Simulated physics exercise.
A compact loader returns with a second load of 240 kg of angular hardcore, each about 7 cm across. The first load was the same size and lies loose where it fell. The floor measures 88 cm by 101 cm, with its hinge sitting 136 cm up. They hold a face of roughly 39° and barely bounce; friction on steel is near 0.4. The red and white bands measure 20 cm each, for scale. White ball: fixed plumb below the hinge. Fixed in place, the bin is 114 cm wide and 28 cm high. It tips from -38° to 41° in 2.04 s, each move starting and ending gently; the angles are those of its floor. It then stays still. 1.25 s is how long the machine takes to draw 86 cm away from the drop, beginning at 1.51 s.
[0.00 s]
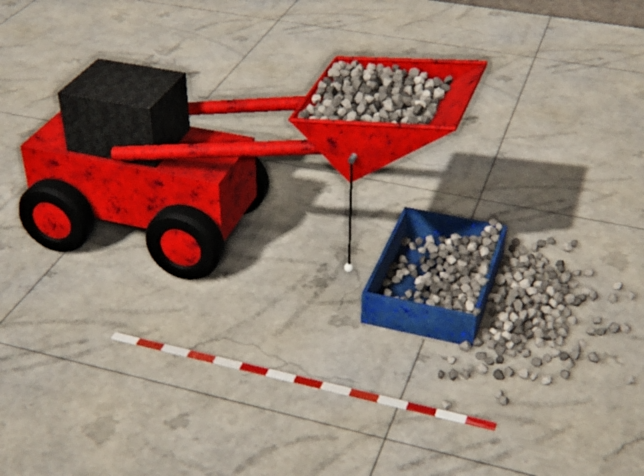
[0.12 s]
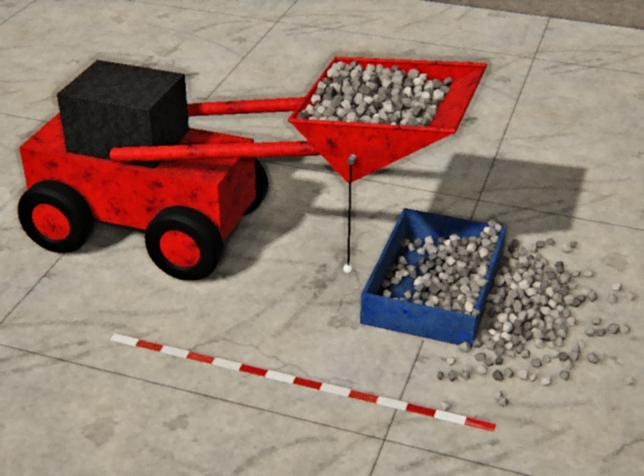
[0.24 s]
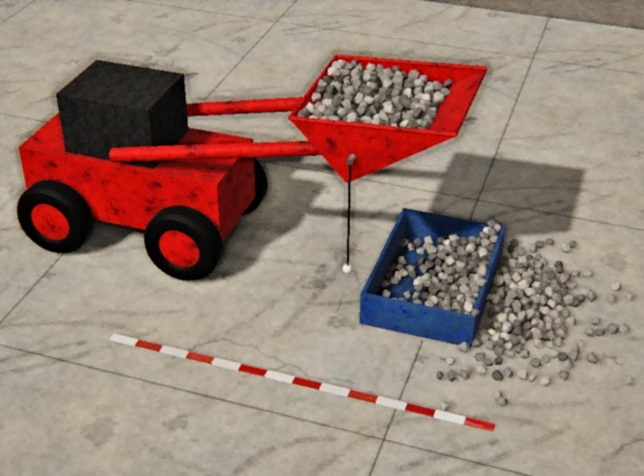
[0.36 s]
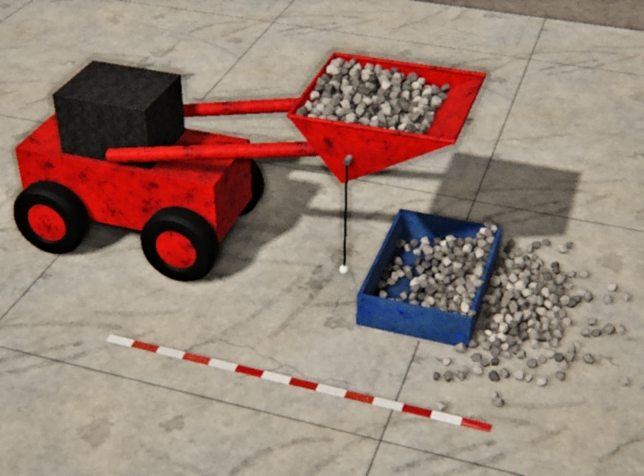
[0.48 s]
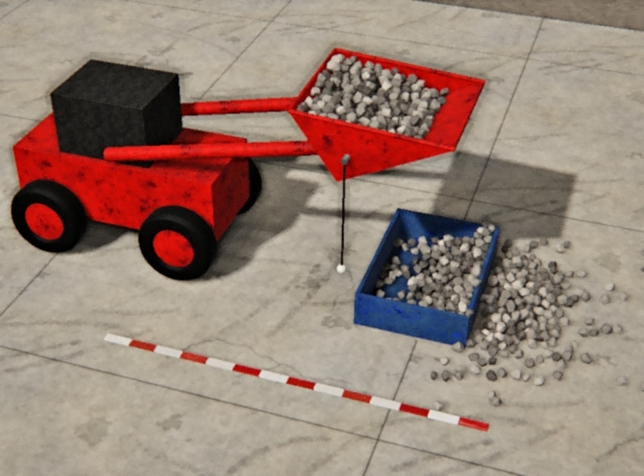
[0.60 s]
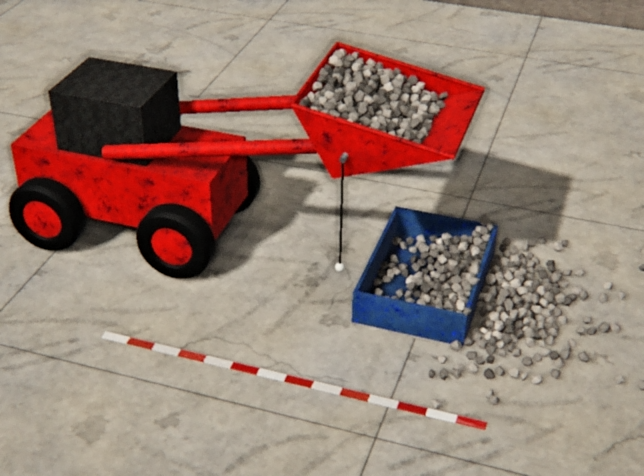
The video shows a red wheeled loader holding a raised bucket of grey stones near a blue bin with stones in and beside it, as the bucket slowly tilts forward a little and the view shifts slightly.
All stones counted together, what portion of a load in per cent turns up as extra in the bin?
About 91 percent of a load.
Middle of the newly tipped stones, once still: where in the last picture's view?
Near (417, 262).
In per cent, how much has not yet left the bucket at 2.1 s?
Close to 5 in a hundred.
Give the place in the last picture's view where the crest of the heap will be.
In the last view, close to (440, 253).
After 1.5 s the floor is at 29°; in per cent of one load, 100 in the bucket, 53 in the bin, 47 beside or beyond the bin; the foremost stones are at (637, 312).
After 2.1 s the floor is at 41°; in per cent of one load, 6 in the bucket, 4 short of the bin, 141 in the bin, 48 beside or beyond the bin; the foremost stones are at (637, 312).
After 3.2 s the floor is at 41°; in per cent of one load, 0 in the bucket, 5 short of the bin, 144 in the bin, 51 beside or beyond the bin; the foremost stones are at (637, 312).
After 5.7 s the floor is at 41°; in per cent of one load, 0 in the bucket, 5 short of the bin, 144 in the bin, 51 beside or beyond the bin; the foremost stones are at (637, 312). Net gain in the bin, 91.
